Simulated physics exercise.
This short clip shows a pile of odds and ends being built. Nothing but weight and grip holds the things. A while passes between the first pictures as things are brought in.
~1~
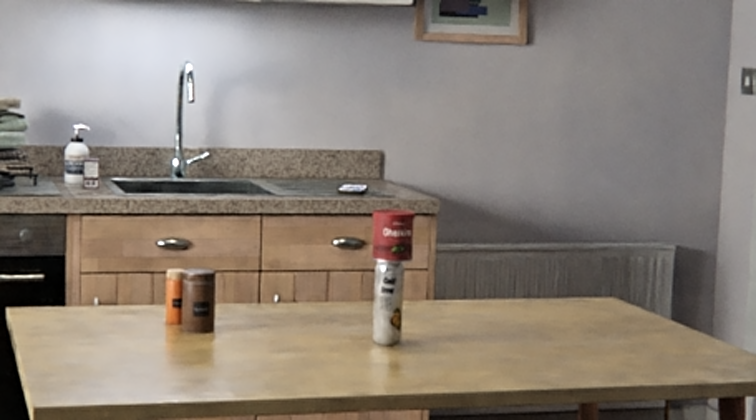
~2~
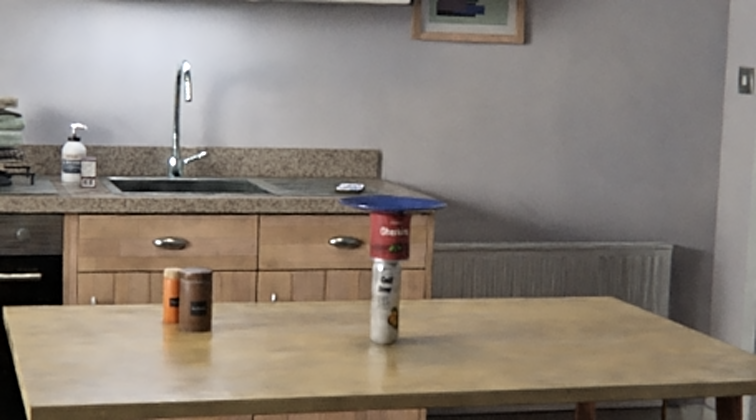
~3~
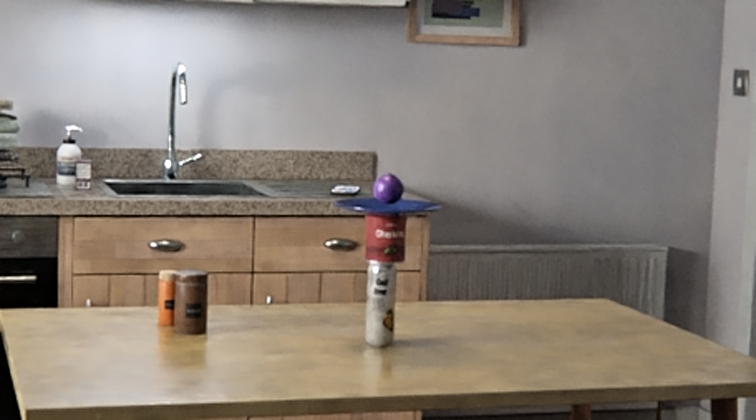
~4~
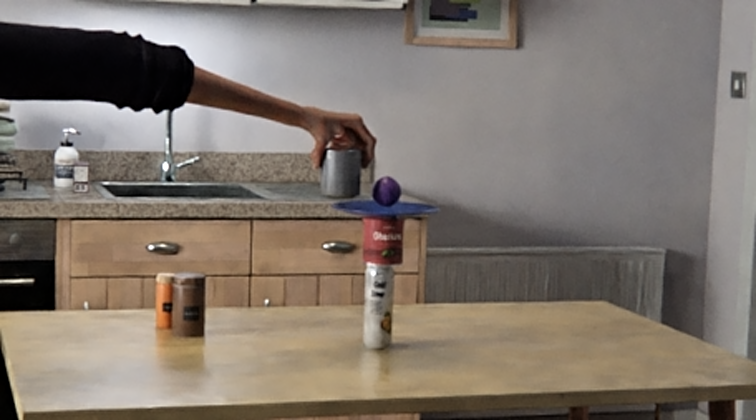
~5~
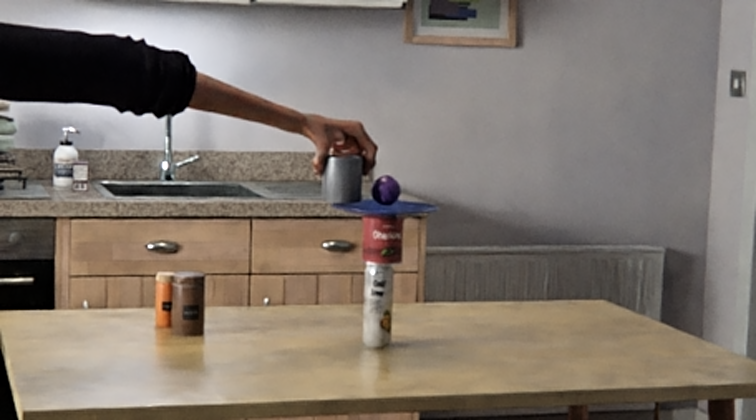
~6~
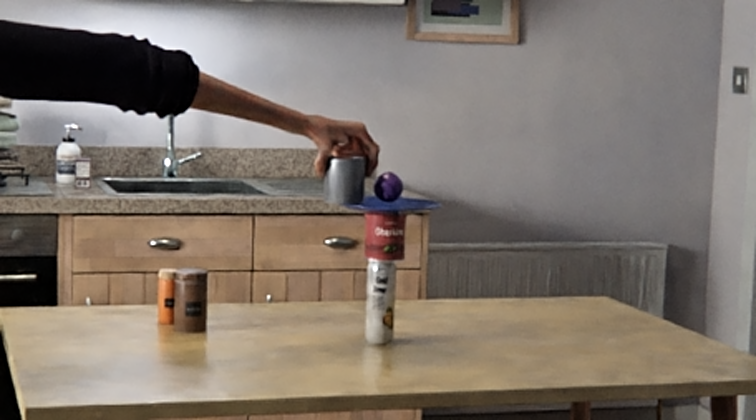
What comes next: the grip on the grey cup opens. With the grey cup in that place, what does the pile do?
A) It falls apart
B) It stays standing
It stays standing (B).
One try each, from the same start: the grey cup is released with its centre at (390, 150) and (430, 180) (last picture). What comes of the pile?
It caves in in the first case and survives in the second case.
Then, 0.60 s after the last picture, nothing has stirred.
Then, 1.50 s after the last picture, grey cup resting near (344, 181).
At rest, all 7 in place. Seen from the same camera at the end, grey cup near (344, 181). The pile stays up.
